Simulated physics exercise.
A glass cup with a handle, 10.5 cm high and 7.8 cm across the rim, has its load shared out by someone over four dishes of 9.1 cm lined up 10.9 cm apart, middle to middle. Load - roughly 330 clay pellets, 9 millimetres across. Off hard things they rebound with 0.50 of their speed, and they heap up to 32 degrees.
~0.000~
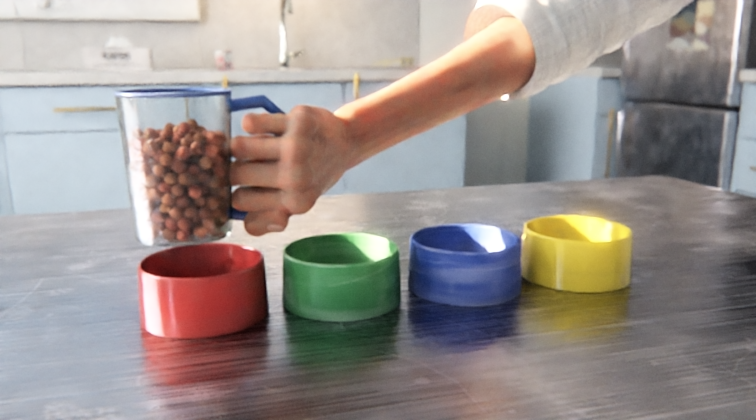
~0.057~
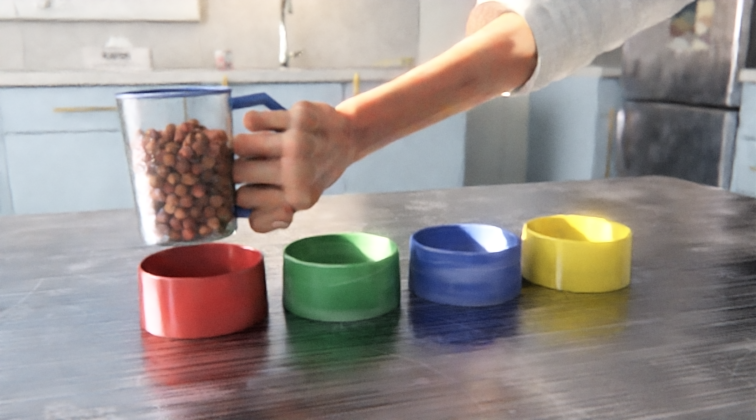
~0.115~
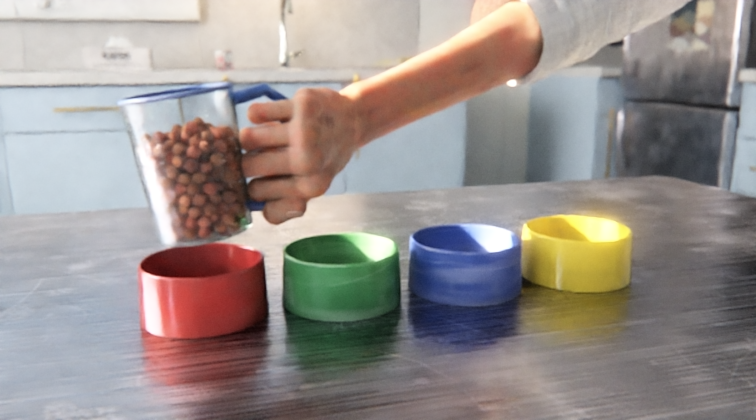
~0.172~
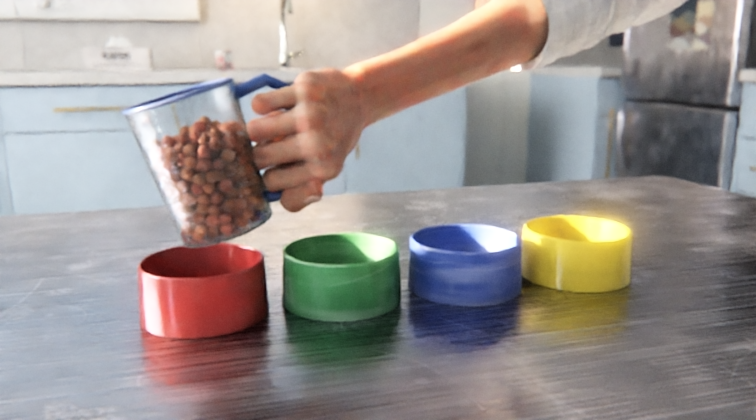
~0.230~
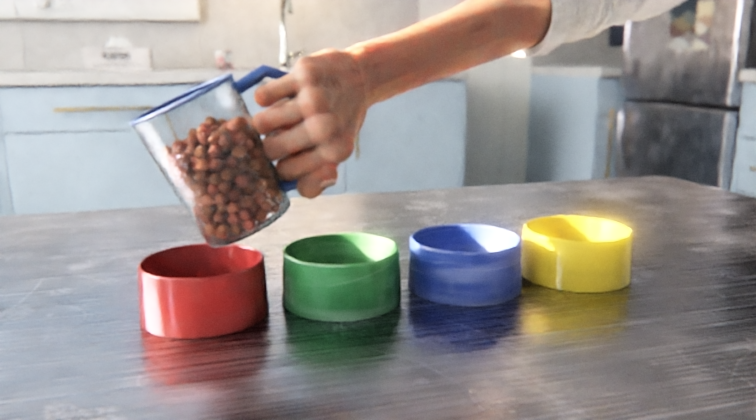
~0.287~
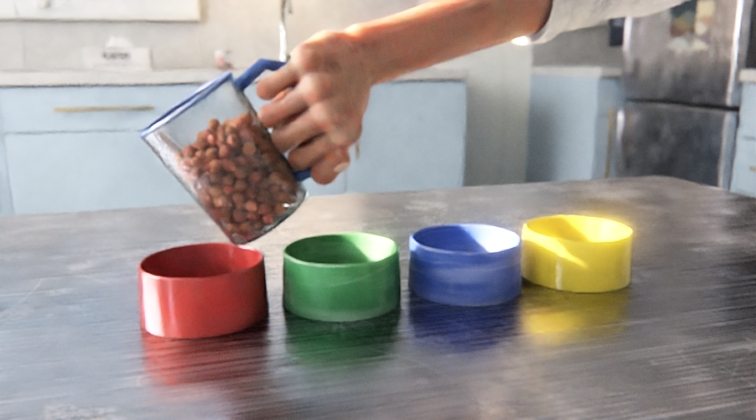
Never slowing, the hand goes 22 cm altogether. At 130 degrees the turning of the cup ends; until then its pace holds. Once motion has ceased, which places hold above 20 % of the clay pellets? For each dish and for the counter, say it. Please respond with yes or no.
Red no, blue no, green yes, yellow no, counter no.
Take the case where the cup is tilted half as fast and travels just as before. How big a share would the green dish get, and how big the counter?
The green dish 40, the counter 50.
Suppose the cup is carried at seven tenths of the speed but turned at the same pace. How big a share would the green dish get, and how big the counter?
Shares: Green 20, counter 40.
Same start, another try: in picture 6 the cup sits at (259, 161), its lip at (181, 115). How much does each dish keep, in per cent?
Final shares - red 0 %, blue 10 %, green 40 %, yellow 0 %.
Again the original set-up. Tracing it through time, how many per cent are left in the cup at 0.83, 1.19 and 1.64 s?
Close to 90, 5 and 0 per cent respectively.
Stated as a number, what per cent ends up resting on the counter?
I'd reckon around 10 per cent.
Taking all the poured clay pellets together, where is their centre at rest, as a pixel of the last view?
(336, 271) or so.
After 0.83 s, tilt 112 degrees; cup holds 90 %, red 5 %.
After 1.19 s, tilt 130 degrees; cup holds 5 %, red 5 %, green 80 %.
After 1.64 s, tilt 130 degrees; cup holds 0 %, red 5 %, green 85 %.
By 1.9 s all is still; red 5 %, blue 0 %, green 85 %, yellow 0 %, counter 10 %.
